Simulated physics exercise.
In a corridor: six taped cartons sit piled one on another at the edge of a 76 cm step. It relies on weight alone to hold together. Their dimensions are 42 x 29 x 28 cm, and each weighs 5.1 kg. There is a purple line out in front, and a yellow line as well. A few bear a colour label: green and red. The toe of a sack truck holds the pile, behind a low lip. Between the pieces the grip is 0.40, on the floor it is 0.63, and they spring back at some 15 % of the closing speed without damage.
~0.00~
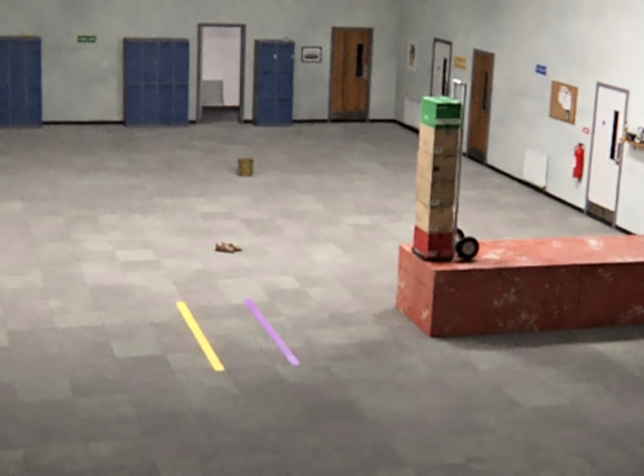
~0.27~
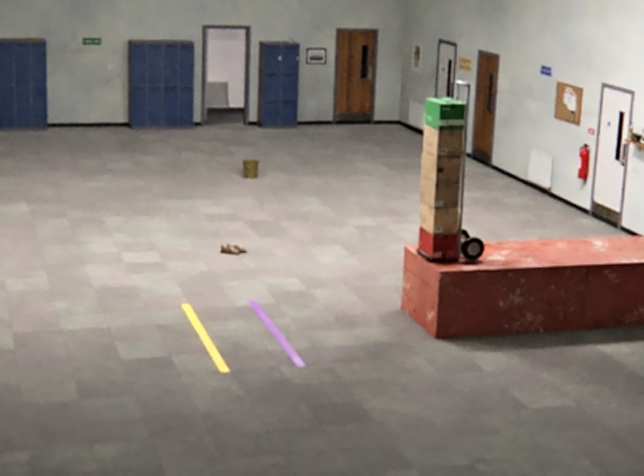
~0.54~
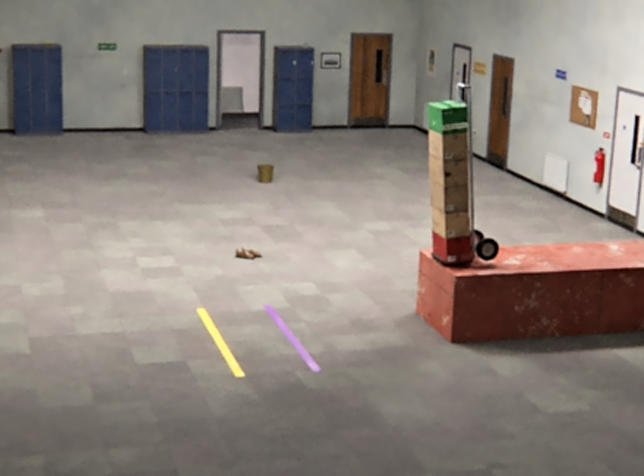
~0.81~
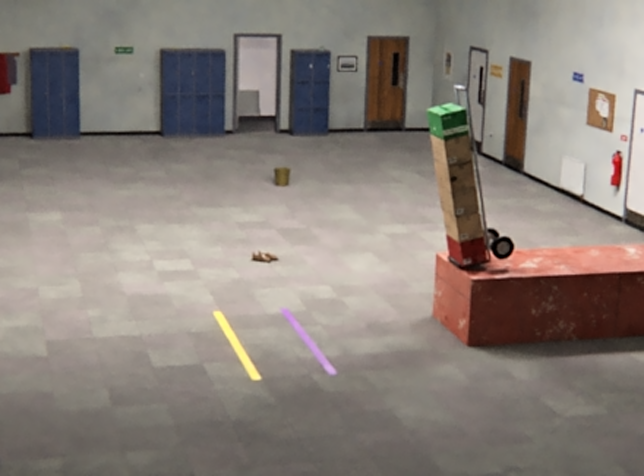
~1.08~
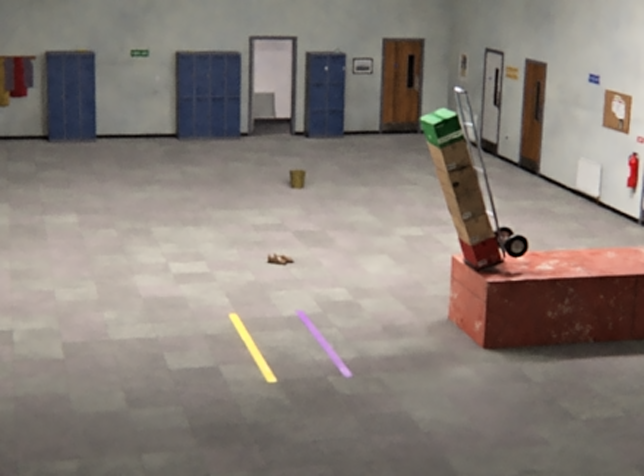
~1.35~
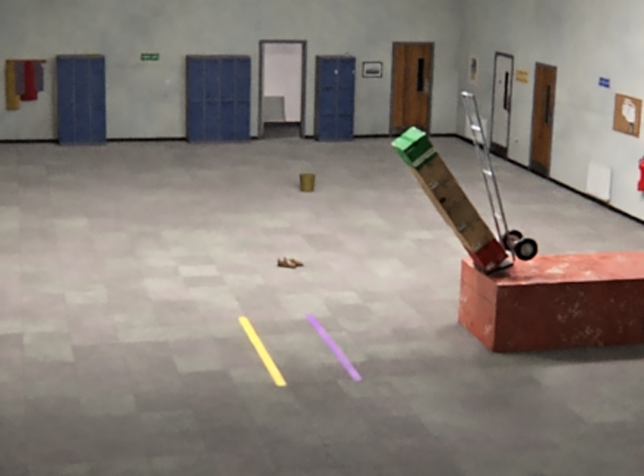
A tall stack of taped cartons, green on top and red at the bottom, stands against a sack truck at the near end of a red step, seen from above in a large grey-floored hall. Yellow and purple lines mark the floor to the left, with blue lockers and doors behind. The truck and stack tilt left together, then the cartons lean further, away from its frame, as the camera pans left.
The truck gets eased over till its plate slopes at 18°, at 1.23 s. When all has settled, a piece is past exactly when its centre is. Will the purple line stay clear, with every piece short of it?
No, at least one piece crosses it.
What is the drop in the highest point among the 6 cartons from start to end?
I'd put it at around 220 cm.
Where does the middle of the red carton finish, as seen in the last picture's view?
About (458, 329).
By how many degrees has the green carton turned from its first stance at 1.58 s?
I'd put it at roughly 60 degrees away from its starting angle.
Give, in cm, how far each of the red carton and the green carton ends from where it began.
The red one ends 90 cm from its start and the green one 310 cm.
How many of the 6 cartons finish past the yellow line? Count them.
That makes 0.
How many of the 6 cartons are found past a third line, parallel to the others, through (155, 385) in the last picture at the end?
The count is 0.
After 1.44 s, none of the 6 cartons past the purple line, 6 disturbed; red carton 45° from how it stood; green carton 45° from how it stood, 36 cm lower.
After 1.58 s, none of the 6 cartons past the purple line, 6 disturbed; red carton 62° from how it stood; green carton 60° from how it stood, 71 cm lower.
After 1.78 s, 1 of the 6 cartons past the purple line; red carton on its side; green carton on its side.
After 2.04 s, 1 of the 6 cartons past the purple line; red carton upside down; green carton on its side.
In the end (2.7 s), 1 of the 6 cartons past the purple line; green carton on its side; red carton on its side. The farthest middle lies 36 cm beyond that line. From the last view, middles, green carton near (299, 334), red carton near (458, 329).
